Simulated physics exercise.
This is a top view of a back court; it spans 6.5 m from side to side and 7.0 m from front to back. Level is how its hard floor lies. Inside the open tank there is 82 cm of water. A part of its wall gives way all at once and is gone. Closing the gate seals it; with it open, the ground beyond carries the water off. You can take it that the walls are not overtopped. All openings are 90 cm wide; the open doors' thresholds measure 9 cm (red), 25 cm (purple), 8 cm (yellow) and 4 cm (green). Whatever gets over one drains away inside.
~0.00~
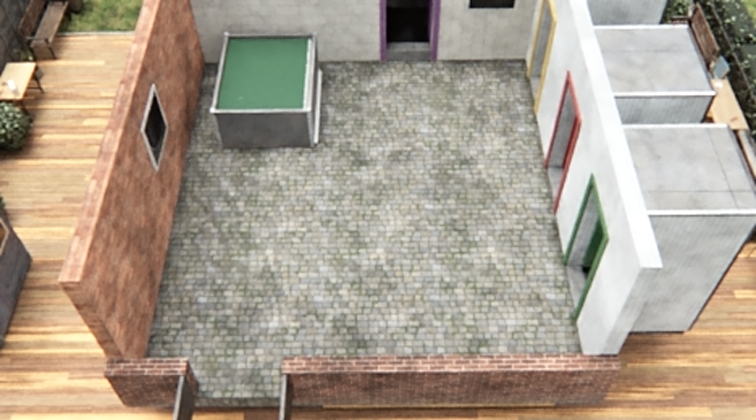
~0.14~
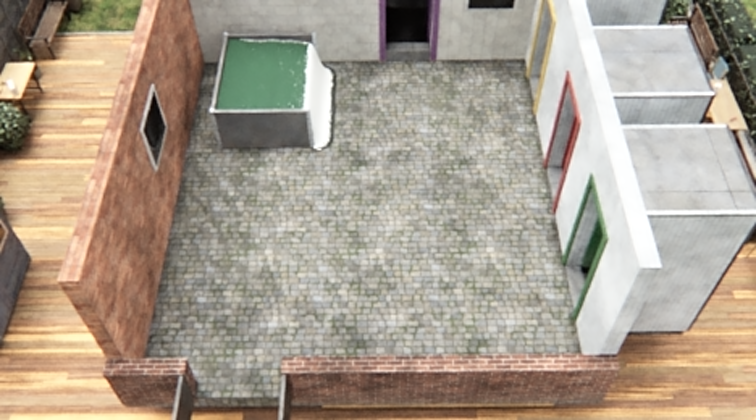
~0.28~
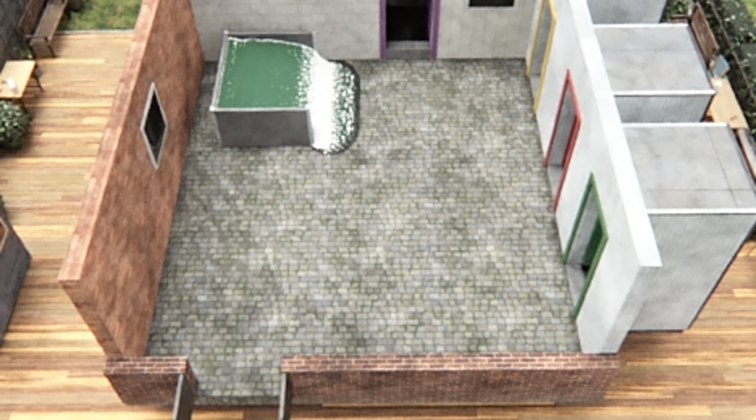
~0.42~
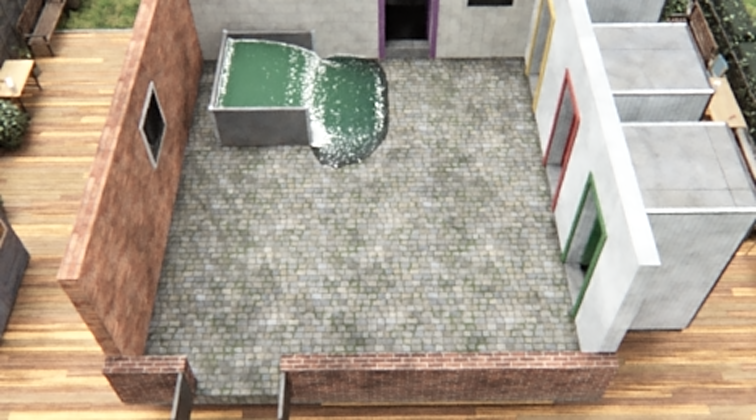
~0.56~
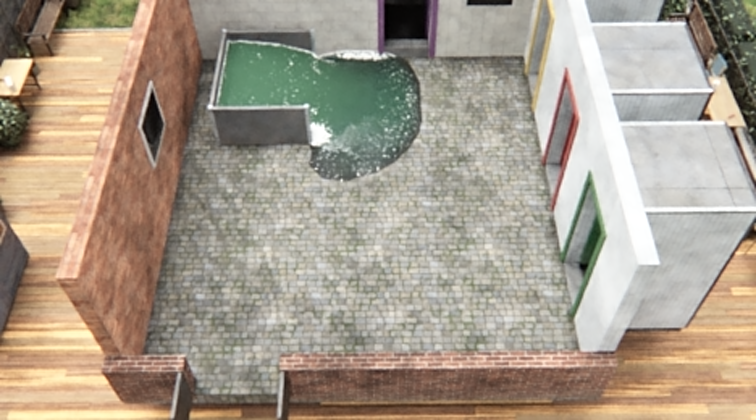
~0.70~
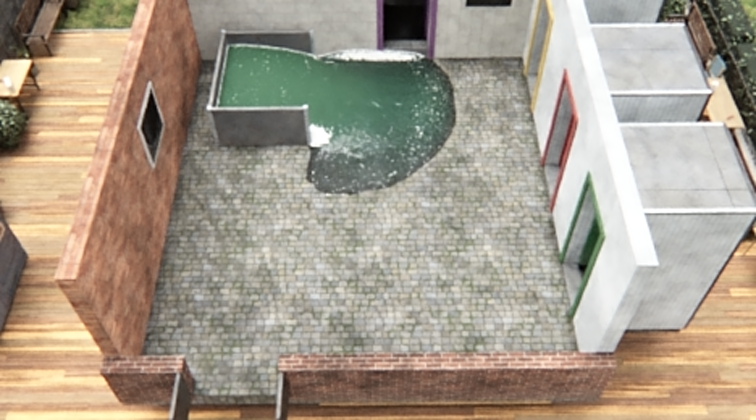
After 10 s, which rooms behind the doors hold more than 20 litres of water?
Room by room: Behind the red door more than 20 litres, behind the purple door 20 litres at most, behind the yellow door more than 20 litres, behind the green door more than 20 litres.
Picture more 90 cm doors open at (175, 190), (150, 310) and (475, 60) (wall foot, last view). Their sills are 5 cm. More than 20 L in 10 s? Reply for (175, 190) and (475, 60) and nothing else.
Door 1: Lower; door 2: Higher.
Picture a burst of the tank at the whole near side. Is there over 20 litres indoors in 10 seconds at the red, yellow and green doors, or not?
Note: Red short of the mark, yellow short of the mark, green beyond the mark.
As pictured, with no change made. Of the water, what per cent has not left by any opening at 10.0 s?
Roughly 74 per cent is still there.
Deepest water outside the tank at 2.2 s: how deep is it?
Peak depth: Approx. 44 cm.
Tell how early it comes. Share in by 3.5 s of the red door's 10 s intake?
About 85 per cent.
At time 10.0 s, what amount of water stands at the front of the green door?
Reading: Close to 7.5 cm.
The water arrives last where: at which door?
The green door.
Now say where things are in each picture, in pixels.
The first frame shows the open tank at (267, 74) is whole and still, 82 cm deep.
In the second frame, the front is at (321, 68), 1.1 m from the gap at (312, 93); 0.5 m2 of floor is under water; 82 cm left at the back of the open tank.
In the third frame, water pours out at (312, 95) and has run 1.3 m, to (336, 151); typically 14 cm deep outside, 78 cm at the open tank's back.
In the fourth frame, water pours out at (312, 95) and has run 1.7 m, to (369, 59); typically 13 cm deep outside, 70 cm at the open tank's back.
In the fifth frame, water pours out at (311, 95) and has run 2.1 m, to (398, 58); typically 11 cm deep outside, 69 cm at the open tank's back.
In the sixth frame, the front is at (447, 83), 2.7 m from the gap at (310, 96); 7.4 m2 of floor is under water; 62 cm left at the back of the open tank.
After 1.4 s water covers 35 % of the floor and is deepest (33 cm) near (517, 60); red door not reached, purple door 19 cm at the sill, 0 L in, yellow door 16 cm at the sill, 34 L in, green door not reached.
After 2.2 s water covers 45 % of the floor and is deepest (44 cm) near (518, 66); red door 21 cm at the sill, 19 L in, purple door 16 cm at the sill, 0 L in, yellow door 41 cm at the sill, 203 L in, green door not reached.
After 3.5 s water covers 50 % of the floor and is deepest (24 cm) near (575, 375); red door 15 cm at the sill, 64 L in, purple door 9 cm at the sill, 0 L in, yellow door 24 cm at the sill, 435 L in, green door 8 cm at the sill, 8 L in.
After 6.0 s water covers 65 % of the floor and is deepest (15 cm) near (475, 376); red door 7 cm at the sill, 77 L in, purple door 9 cm at the sill, 0 L in, yellow door 10 cm at the sill, 523 L in, green door 5 cm at the sill, 19 L in.
After 10.0 s water covers 90 % of the floor and is deepest (10 cm) near (139, 368); red door 4 cm at the sill, 77 L in, purple door 4 cm at the sill, 0 L in, yellow door 4 cm at the sill, 527 L in, green door 8 cm at the sill, 51 L in.
